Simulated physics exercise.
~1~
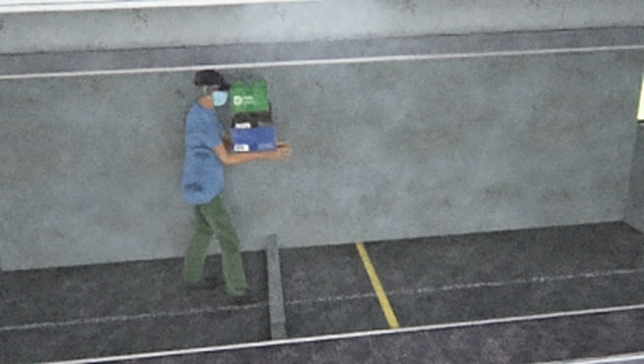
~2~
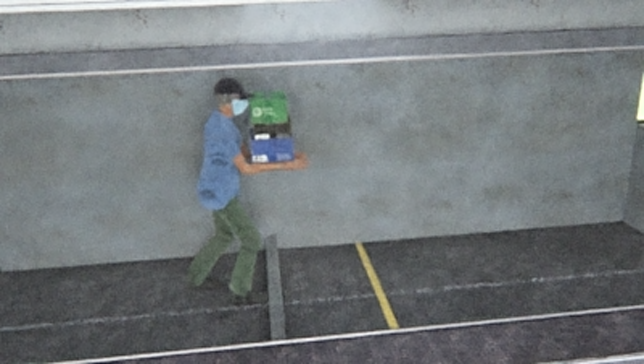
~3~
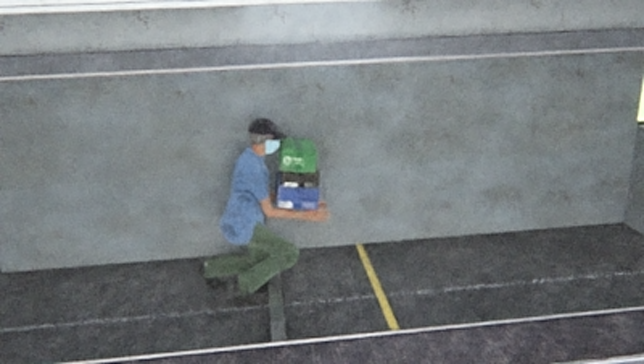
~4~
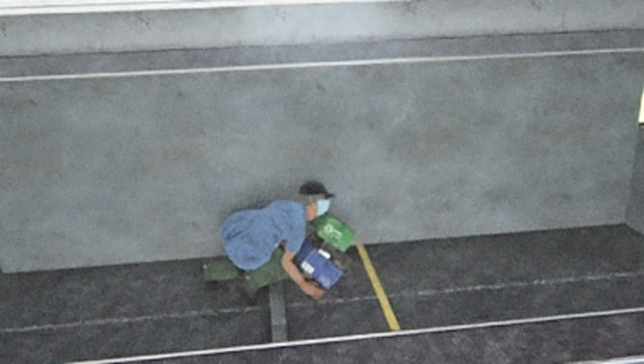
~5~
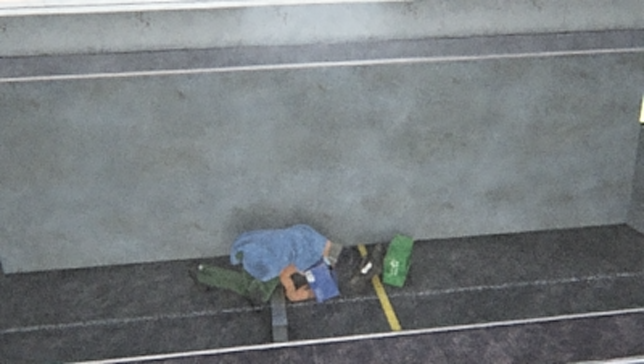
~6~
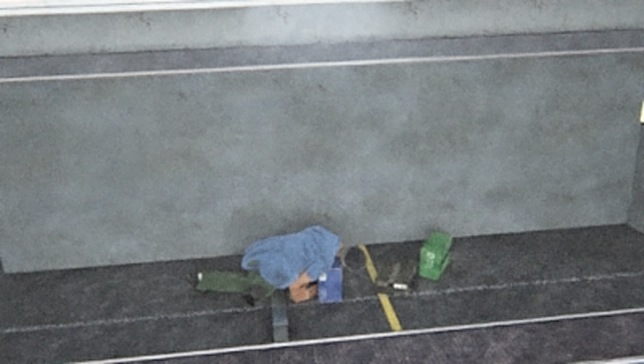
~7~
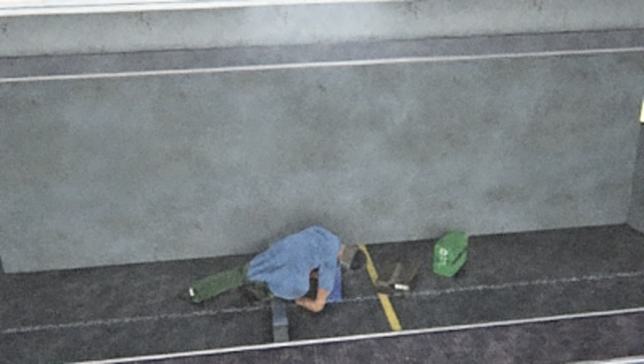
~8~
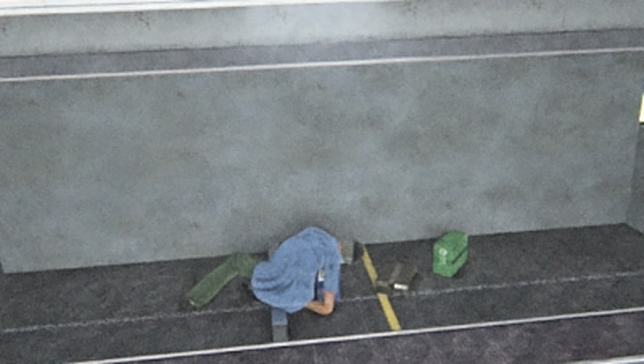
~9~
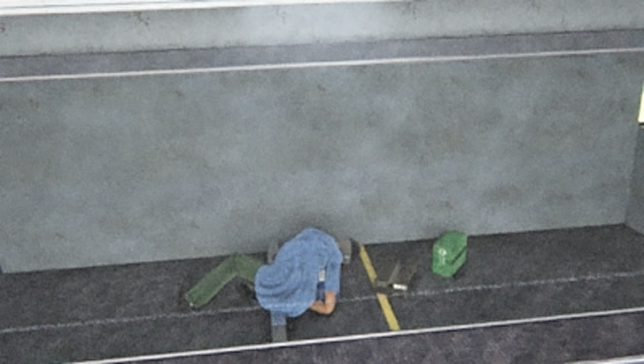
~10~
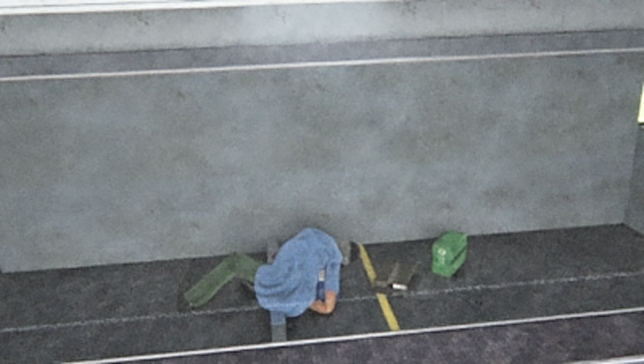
In a grey-walled lane with a low rail across the dark floor and a yellow line beyond it, a masked person in a cap, blue shirt and green trousers carries a stack of boxes to the right. At the rail the person's knees buckle and the body pitches forward over it, arms still around the stack. The boxes tip and spill as the person collapses face down. The green carton tumbles farthest right and the black parcel flips across the line. The person slumps into a heap and lies still, head and blue carton short of the line.
